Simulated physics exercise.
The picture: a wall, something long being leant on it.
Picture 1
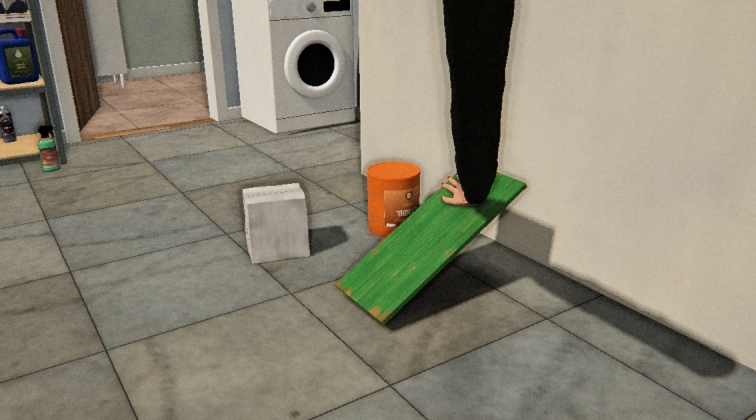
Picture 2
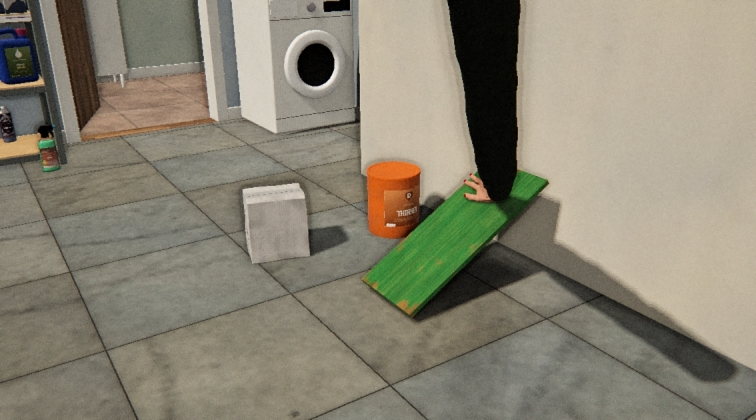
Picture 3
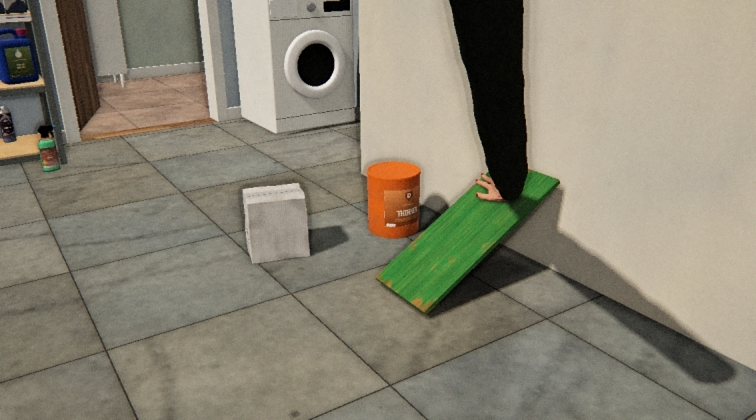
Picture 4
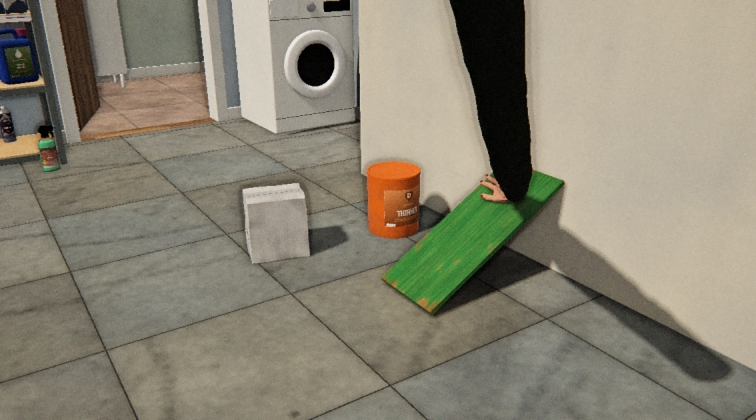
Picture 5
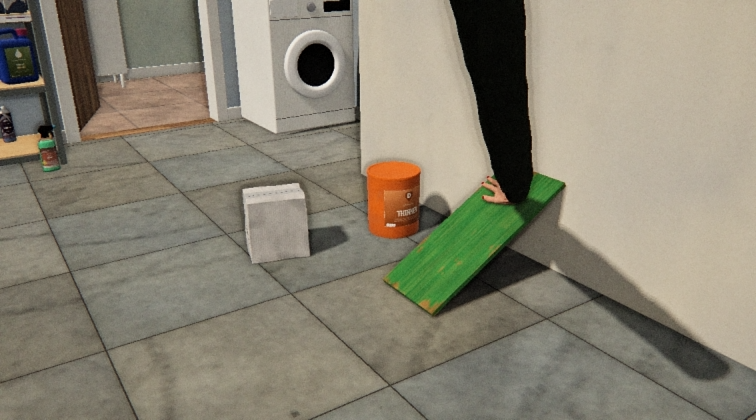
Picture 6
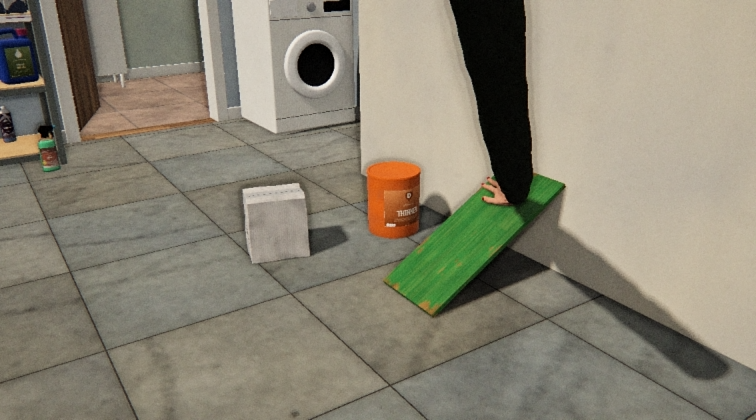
A hand at the end of a dark-sleeved arm holds a long green board slanted near a pale wall, in a grey-tiled room seen from slightly above. A white box stands left of an orange bucket, with a white washing machine behind and shelves at far left. The hand shifts the board a short way right, slowing until it leans on the wall, still held, while the camera stays still.
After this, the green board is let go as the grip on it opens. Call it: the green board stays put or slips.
Slips.
Then, 0.30 s later than the last frame, green board sunk by 15° near (465, 256).
Then, 0.40 s later than the last frame, green board sunk by 30° near (461, 279).
When it is over, moved from the start, green board; the other 2 as before. End places, in pixels of the last picture, green board near (461, 279). The board slips out.
